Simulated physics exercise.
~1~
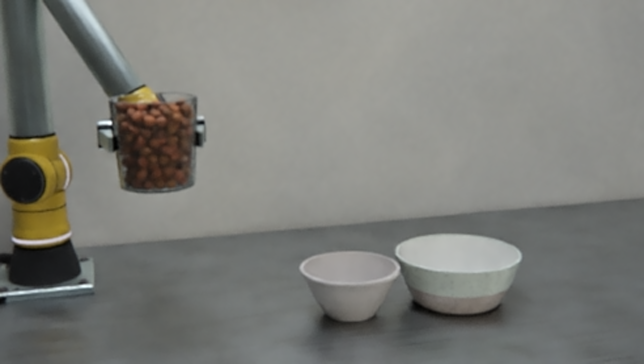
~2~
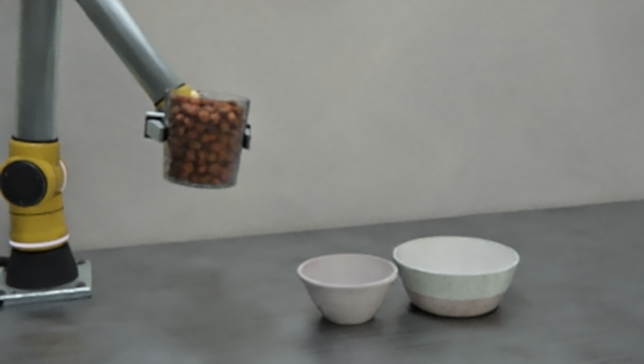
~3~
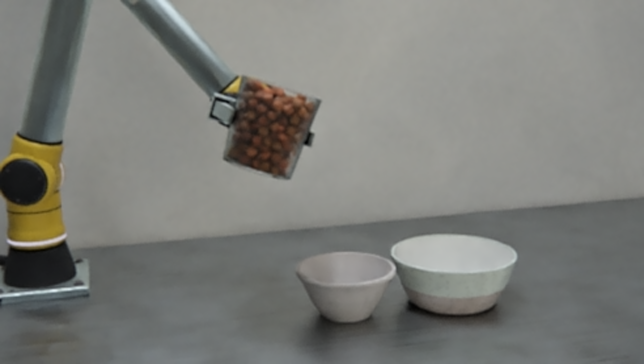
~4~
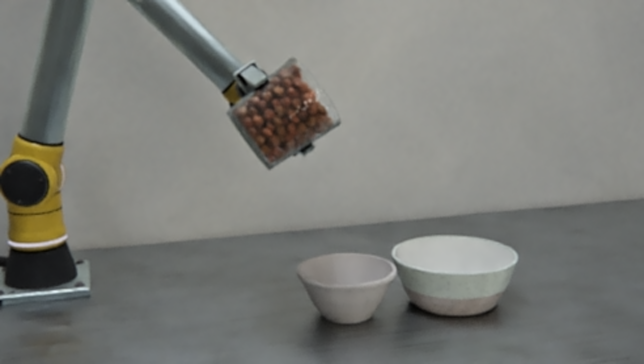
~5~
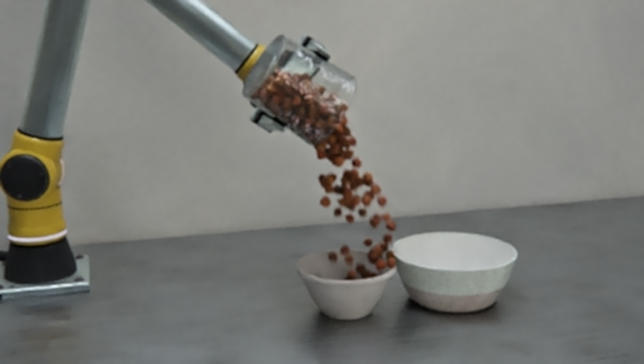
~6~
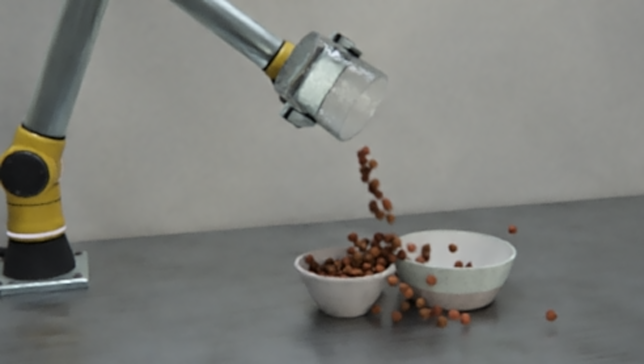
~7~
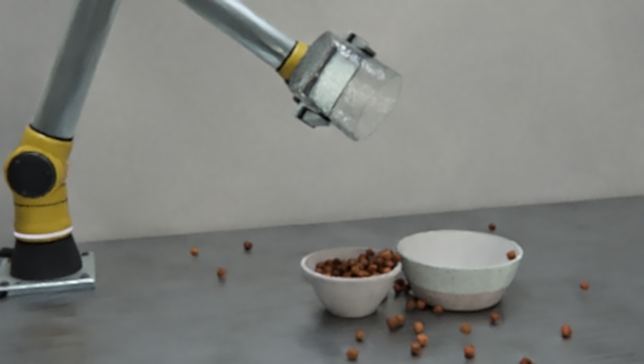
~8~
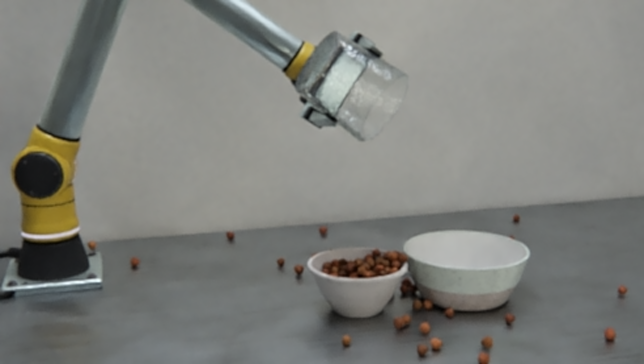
Brown hazelnuts poured from a clear tumbler as a robot arm carried it right and tipped it over two pale bowls, mostly filling the smaller left one, while others bounced into the larger bowl and scattered across the grey table, leaving the tumbler empty.
